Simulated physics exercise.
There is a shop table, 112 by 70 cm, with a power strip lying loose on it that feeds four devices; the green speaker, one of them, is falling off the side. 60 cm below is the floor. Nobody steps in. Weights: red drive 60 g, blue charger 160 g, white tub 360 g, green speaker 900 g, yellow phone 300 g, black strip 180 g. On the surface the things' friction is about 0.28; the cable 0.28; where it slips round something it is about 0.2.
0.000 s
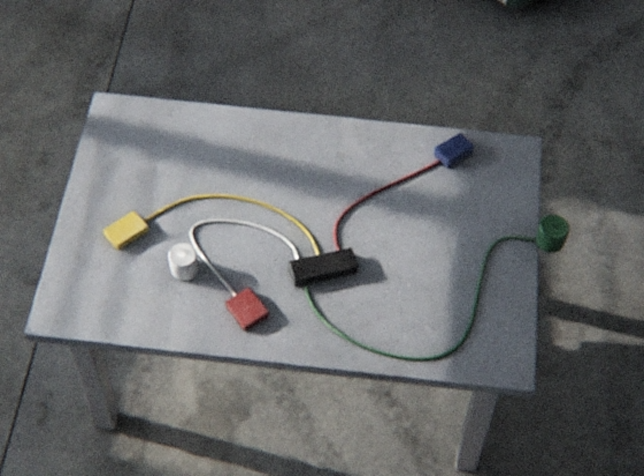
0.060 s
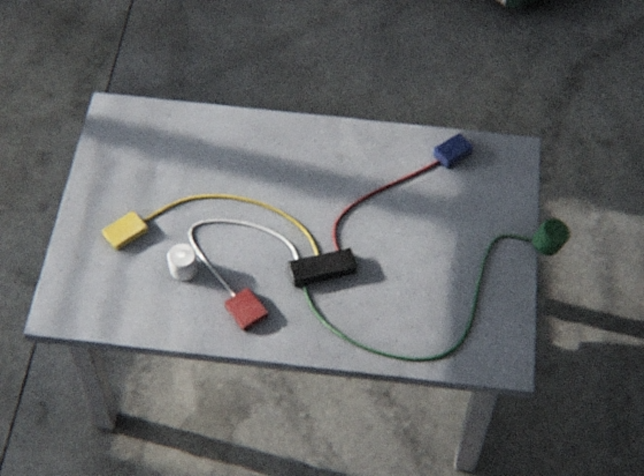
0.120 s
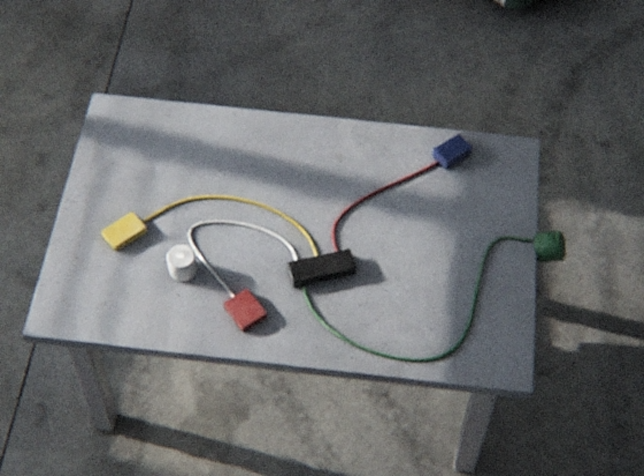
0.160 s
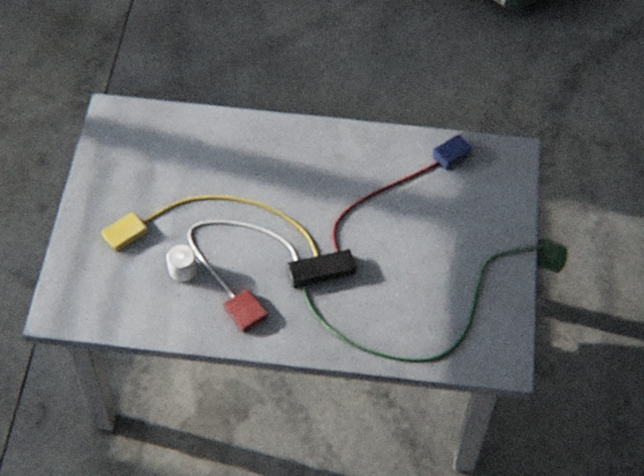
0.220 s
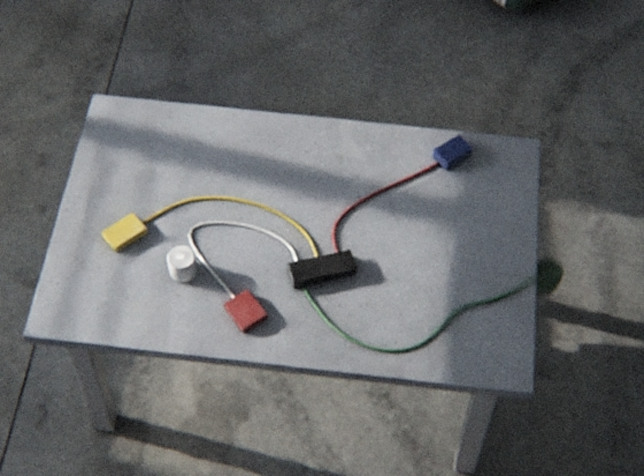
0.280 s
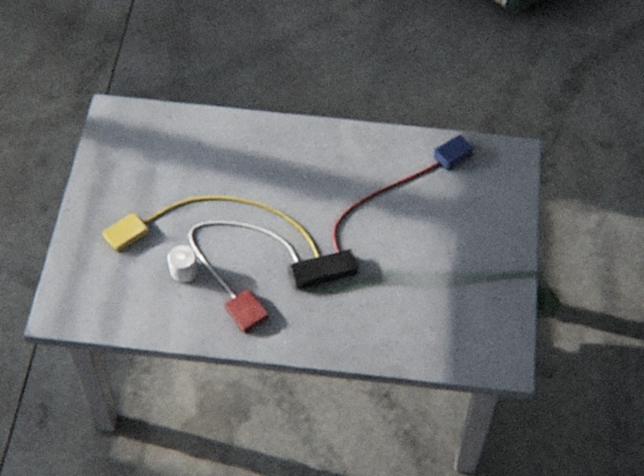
On a concrete floor crossed by shadows, a pale table is seen from above at an angle by a still camera. A black strip near the middle has cords to a yellow block at left, a red block in front, a blue block at upper right and a green object past the right edge, with a white tub nearby. The green object turns and drops, drawing its curved cord nearly straight.
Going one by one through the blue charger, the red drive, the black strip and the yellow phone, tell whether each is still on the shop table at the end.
In the end the blue charger will stay; the red drive will stay; the black strip will stay; the yellow phone will stay.
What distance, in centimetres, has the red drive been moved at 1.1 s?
10 cm.
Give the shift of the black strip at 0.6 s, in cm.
Displacement: Approx. 22 cm.
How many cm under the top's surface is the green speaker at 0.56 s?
I'd put it at about 55 centimetres under.
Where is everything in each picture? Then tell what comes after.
The first picture shows shows, blue charger (455, 146); red drive (247, 307); black strip (323, 263); yellow phone (125, 228); green cable runs through (319, 315) (377, 352) (448, 353) (477, 298) (495, 243).
The second picture shows shows, green speaker (554, 230); green cable runs through (318, 315) (448, 353) (492, 243).
The third picture shows shows, green speaker (550, 247); green cable runs through (317, 316) (447, 354) (492, 244).
The fourth picture shows shows, green speaker (550, 256); green cable runs through (317, 316) (446, 353) (506, 252).
The fifth picture shows shows, green speaker (547, 276); green cable runs through (322, 315) (443, 325).
The sixth picture shows shows, blue charger (454, 148); red drive (246, 309); black strip (323, 266); yellow phone (125, 230); green cable runs through (411, 278) (482, 277).
At 0.6 s, the strip's end of the green cable at (418, 262); black strip 23 cm off its start, yellow phone 17 cm off its start, red drive 4 cm off its start.
At 0.8 s, the strip's end of the green cable at (420, 260); yellow phone 33 cm off its start, black strip 25 cm off its start, red drive 10 cm off its start.
At 1.1 s, the strip's end of the green cable at (420, 260); yellow phone 34 cm off its start at (271, 214), black strip 25 cm off its start at (423, 232), red drive 10 cm off its start at (284, 327).
At 1.4 s, the strip's end of the green cable at (420, 260); yellow phone 34 cm off its start, black strip 25 cm off its start, red drive 10 cm off its start.
At 2.6 s, the strip's end of the green cable at (420, 260); yellow phone 34 cm off its start at (271, 214), black strip 25 cm off its start at (423, 232), red drive 10 cm off its start at (284, 327), blue charger 0 cm off its start at (454, 148).
